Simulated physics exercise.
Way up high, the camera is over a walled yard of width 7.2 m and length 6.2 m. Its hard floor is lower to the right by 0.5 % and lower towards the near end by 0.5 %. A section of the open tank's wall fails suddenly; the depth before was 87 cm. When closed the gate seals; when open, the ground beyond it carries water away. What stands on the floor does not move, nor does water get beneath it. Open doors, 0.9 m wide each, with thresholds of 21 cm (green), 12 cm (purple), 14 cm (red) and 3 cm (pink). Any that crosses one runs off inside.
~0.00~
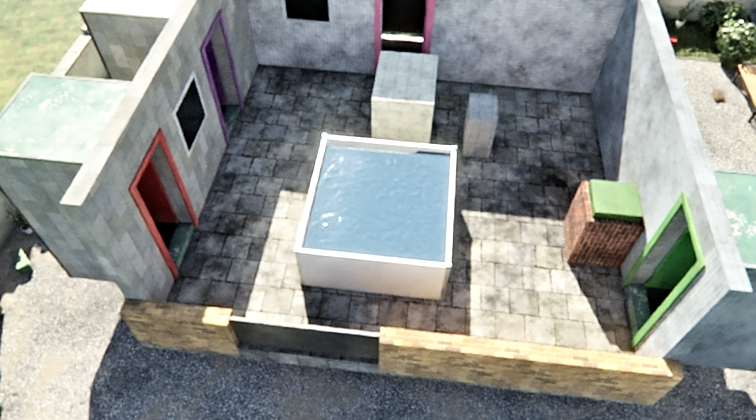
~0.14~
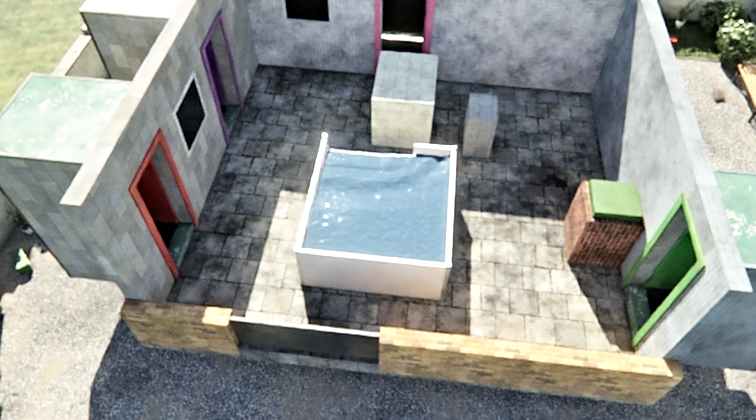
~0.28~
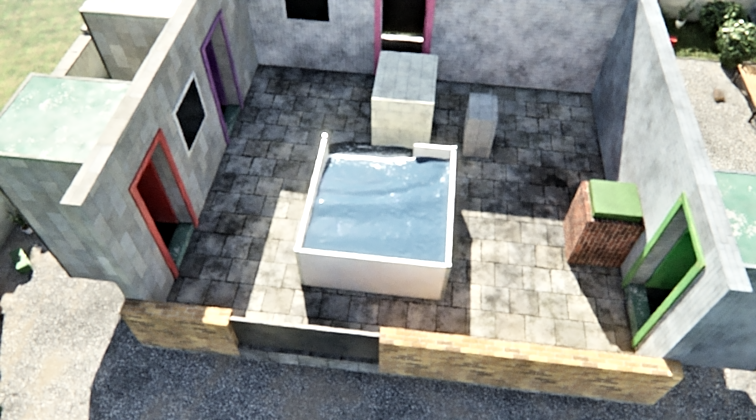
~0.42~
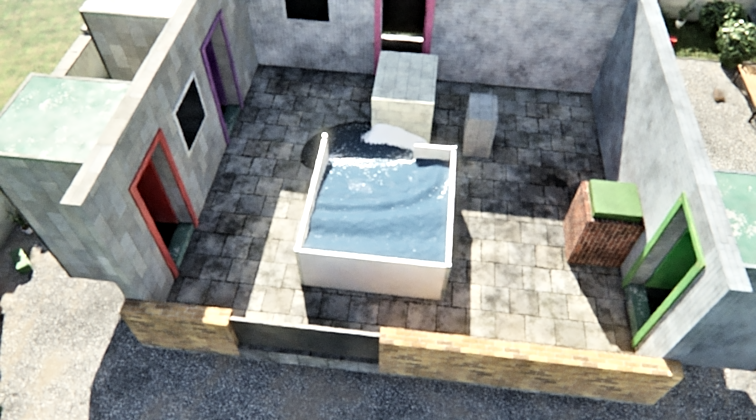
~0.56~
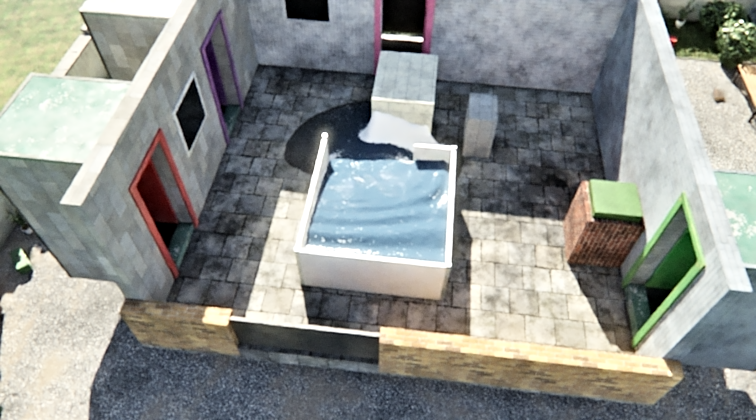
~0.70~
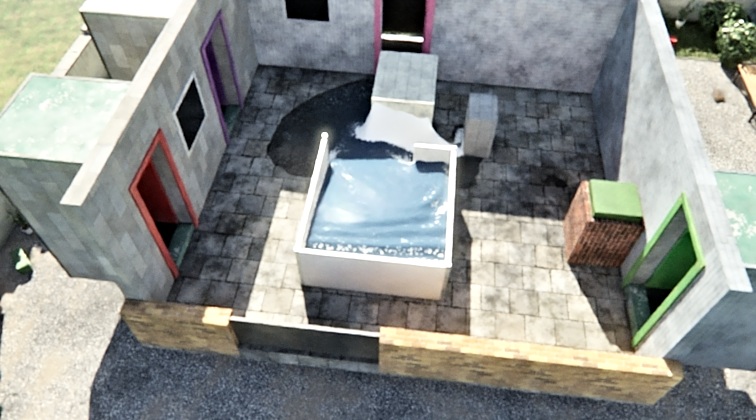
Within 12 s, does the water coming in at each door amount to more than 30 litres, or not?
My prediction: Green door: Fails to top it. Purple door: Tops it. Red door: Fails to top it. Pink door: Tops it.
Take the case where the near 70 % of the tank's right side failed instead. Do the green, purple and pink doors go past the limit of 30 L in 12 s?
Green exceeds; purple falls short; pink exceeds.
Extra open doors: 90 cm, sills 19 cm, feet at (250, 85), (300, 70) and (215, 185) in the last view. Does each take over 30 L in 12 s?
Check each in turn: The first succeeds, the second succeeds, the third fails.
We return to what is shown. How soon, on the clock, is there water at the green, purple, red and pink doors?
Green = 3.4 s, purple = 1.3 s, red = 3.8 s, pink = 1.1 s.
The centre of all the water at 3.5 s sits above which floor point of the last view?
At roughly (380, 165).
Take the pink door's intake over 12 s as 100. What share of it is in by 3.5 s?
Roughly 35 percent is in by then.
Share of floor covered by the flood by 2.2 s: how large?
Roughly 45 % of the floor is wet.
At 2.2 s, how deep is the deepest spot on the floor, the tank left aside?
Up to near 55 cm.
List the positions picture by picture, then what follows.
In the first picture, the open tank at (381, 199) is whole and still, 87 cm deep.
In the second picture, water pours out on the open tank's far side and has run 0.8 m, to a hidden place; typically 7 cm deep outside, 87 cm at the open tank's back.
In the third picture, the front is at a hidden place, 1.1 m from the gap on the open tank's far side; 1.3 m2 of floor is under water; 87 cm left at the back of the open tank.
In the fourth picture, the front is at a hidden place, 1.5 m from the gap on the open tank's far side; 2.3 m2 of floor is under water; 86 cm left at the back of the open tank.
In the fifth picture, the front is at (365, 104), 2.0 m from the gap on the open tank's far side; 3.6 m2 of floor is under water; 81 cm left at the back of the open tank.
In the sixth picture, the front is at (364, 82), 2.7 m from the gap on the open tank's far side; 5.2 m2 of floor is under water; 74 cm left at the back of the open tank.
After 1.4 s water covers 35 % of the floor and is deepest (62 cm) near (388, 153); green door not reached, purple door 2 cm at the sill, 0 L in, red door not reached, pink door 8 cm at the sill, 8 L in.
After 2.2 s water covers 45 % of the floor and is deepest (55 cm) near (291, 70); green door not reached, purple door 21 cm at the sill, 31 L in, red door not reached, pink door 11 cm at the sill, 25 L in.
After 3.5 s water covers 60 % of the floor and is deepest (29 cm) near (388, 153); green door 1 cm at the sill, 0 L in, purple door 25 cm at the sill, 145 L in, red door not reached, pink door 10 cm at the sill, 64 L in.
After 7.0 s water covers 100 % of the floor and is deepest (20 cm) near (607, 228); green door 3 cm at the sill, 0 L in, purple door 16 cm at the sill, 200 L in, red door 5 cm at the sill, 0 L in, pink door 7 cm at the sill, 154 L in.
After 12.0 s water covers 100 % of the floor and is deepest (20 cm) near (505, 341); green door 16 cm at the sill, 0 L in, purple door 7 cm at the sill, 209 L in, red door 10 cm at the sill, 0 L in, pink door 5 cm at the sill, 190 L in.
